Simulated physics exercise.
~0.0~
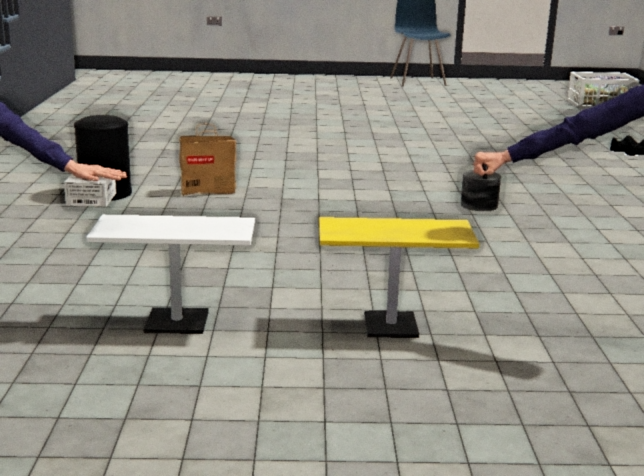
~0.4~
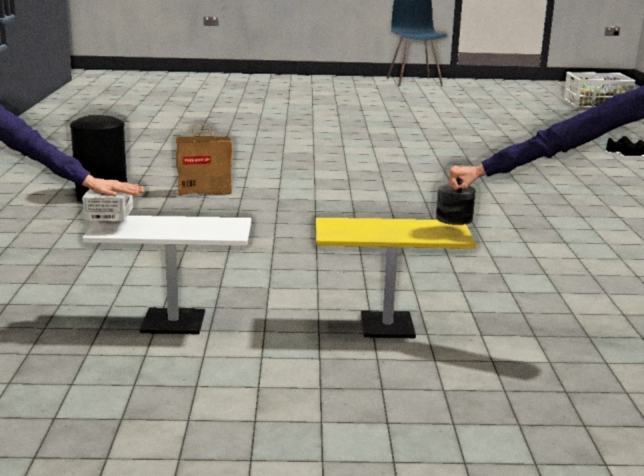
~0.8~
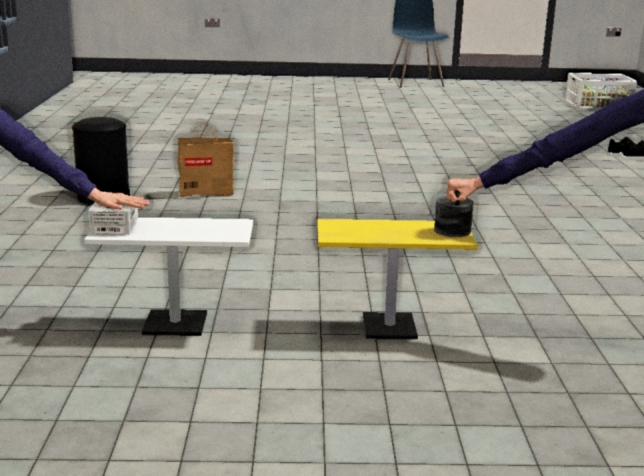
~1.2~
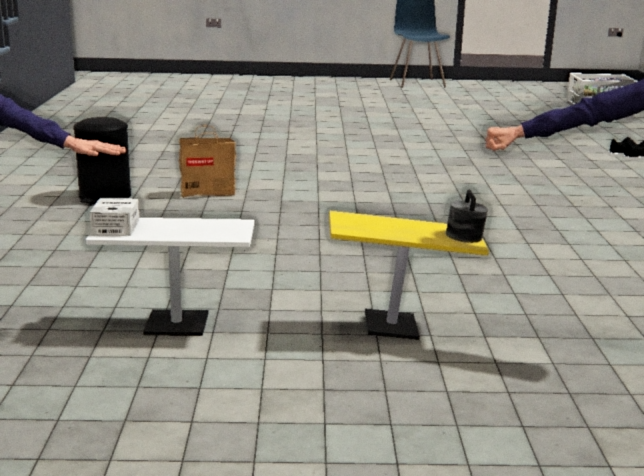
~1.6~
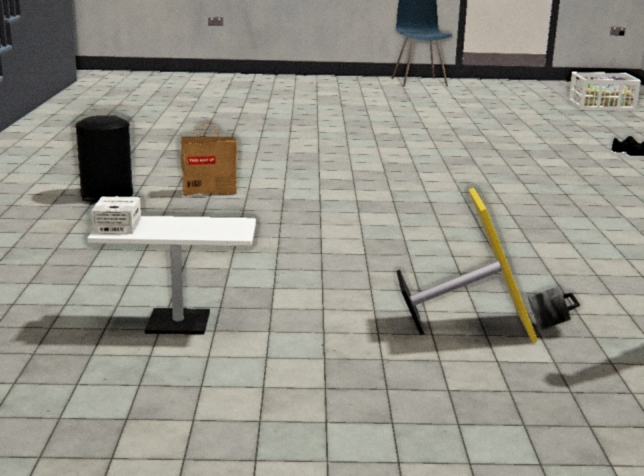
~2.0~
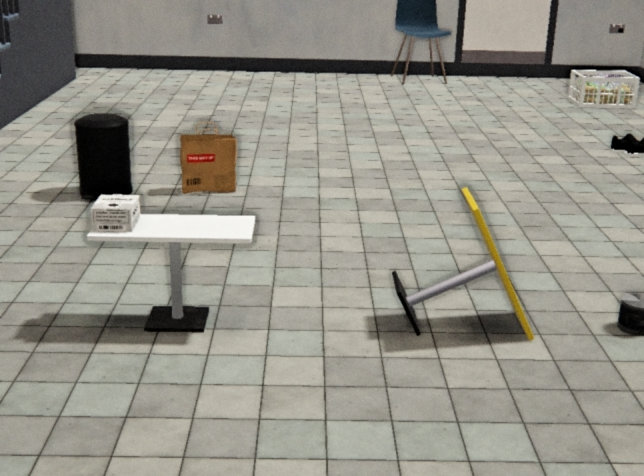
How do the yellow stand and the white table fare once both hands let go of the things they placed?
The yellow stand tips over to the right and ends up lying on the floor. The white table stays standing with the box still on it.
